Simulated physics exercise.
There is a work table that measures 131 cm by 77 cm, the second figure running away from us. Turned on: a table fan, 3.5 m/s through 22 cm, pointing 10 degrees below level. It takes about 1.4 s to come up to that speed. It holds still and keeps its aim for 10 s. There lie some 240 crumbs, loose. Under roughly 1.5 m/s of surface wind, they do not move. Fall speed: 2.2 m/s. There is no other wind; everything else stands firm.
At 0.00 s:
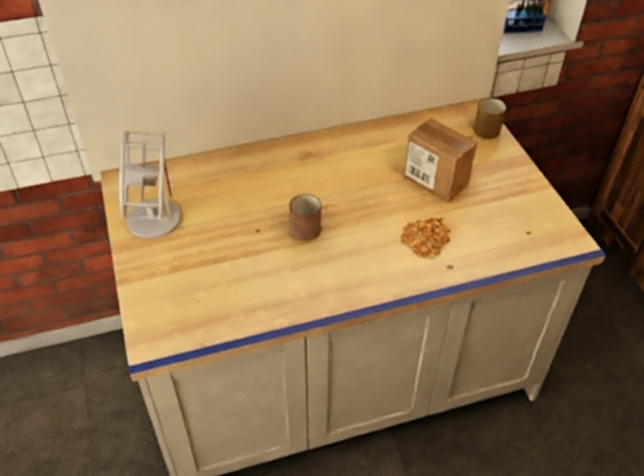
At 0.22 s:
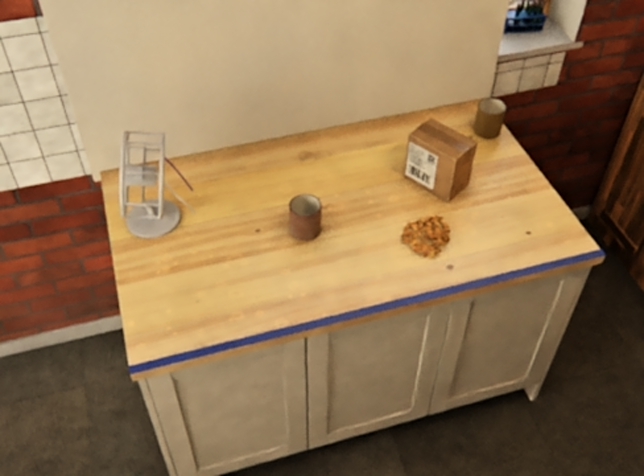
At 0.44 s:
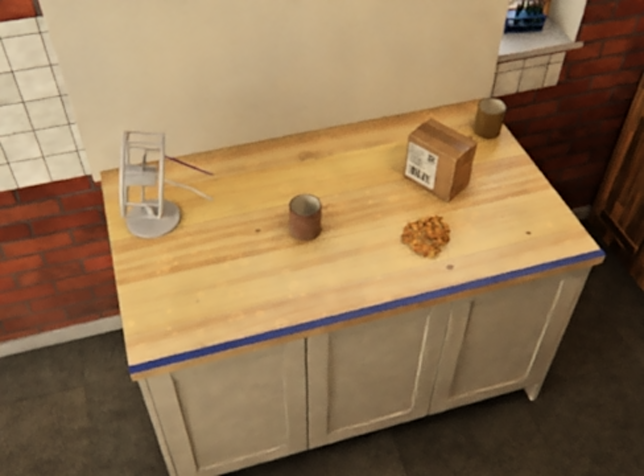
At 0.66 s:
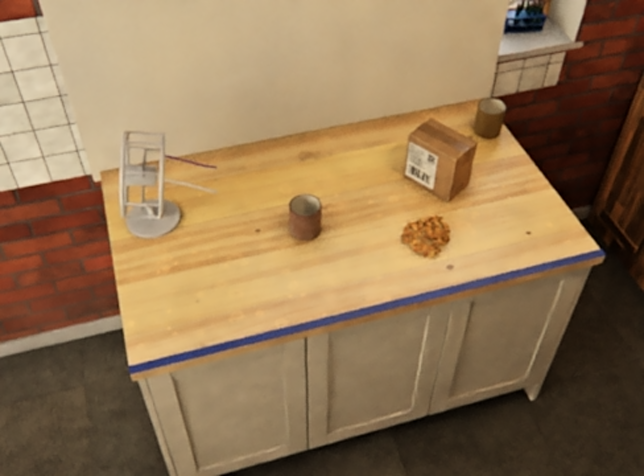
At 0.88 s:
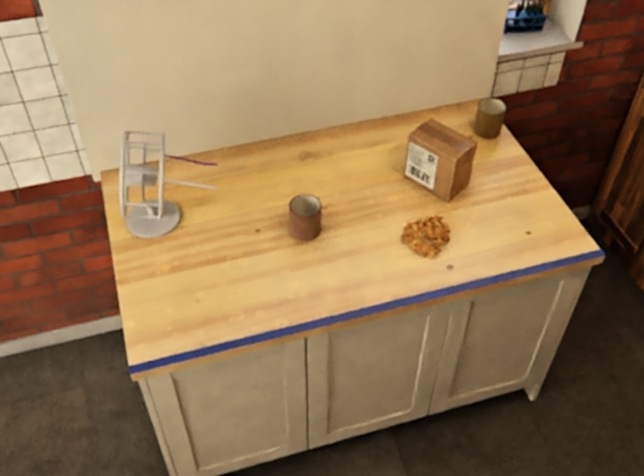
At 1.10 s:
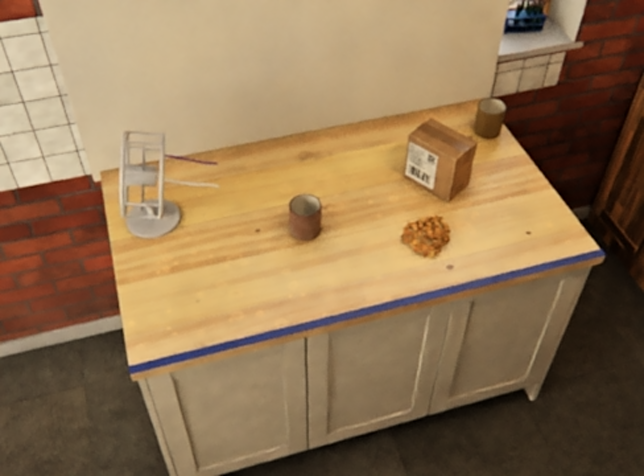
Thin ribbons on a small white table fan lift and stream out to the right, then waver slightly, while the pile of orange-brown crumbs, the cardboard box and the two mugs stay still on the wooden work table.
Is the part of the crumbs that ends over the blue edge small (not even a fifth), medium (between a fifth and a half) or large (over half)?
Large.
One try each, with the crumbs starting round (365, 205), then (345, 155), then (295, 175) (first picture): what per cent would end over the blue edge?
Roughly 80 %, then 0 %, then 0 %.
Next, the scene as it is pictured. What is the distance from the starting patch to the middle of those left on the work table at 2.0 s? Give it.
Around 10 cm from the start.
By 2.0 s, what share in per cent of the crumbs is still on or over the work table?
Estimate: Around 40 percent.
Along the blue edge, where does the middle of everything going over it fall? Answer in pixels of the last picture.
Midpoint of crossings, approx. (503, 281).
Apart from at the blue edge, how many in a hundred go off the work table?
That works out to near 0 per cent.
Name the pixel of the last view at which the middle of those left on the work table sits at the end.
Around (457, 271).
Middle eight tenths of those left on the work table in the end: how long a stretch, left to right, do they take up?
The middle group spans some 10 cm.
After 2.0 s, 63 % are over the blue edge; the middle of those still in play is near (447, 267); 62 % have settled or left.
After 3.2 s, 73 % are over the blue edge; the middle of those still in play is near (447, 268); 73 % have settled or left.
After 5.5 s, 75 % are over the blue edge; the middle of those still in play is near (453, 267); 76 % have settled or left.
After 10.0 s, at the end, 80 % are over the blue edge; the middle of those still in play is near (457, 271).
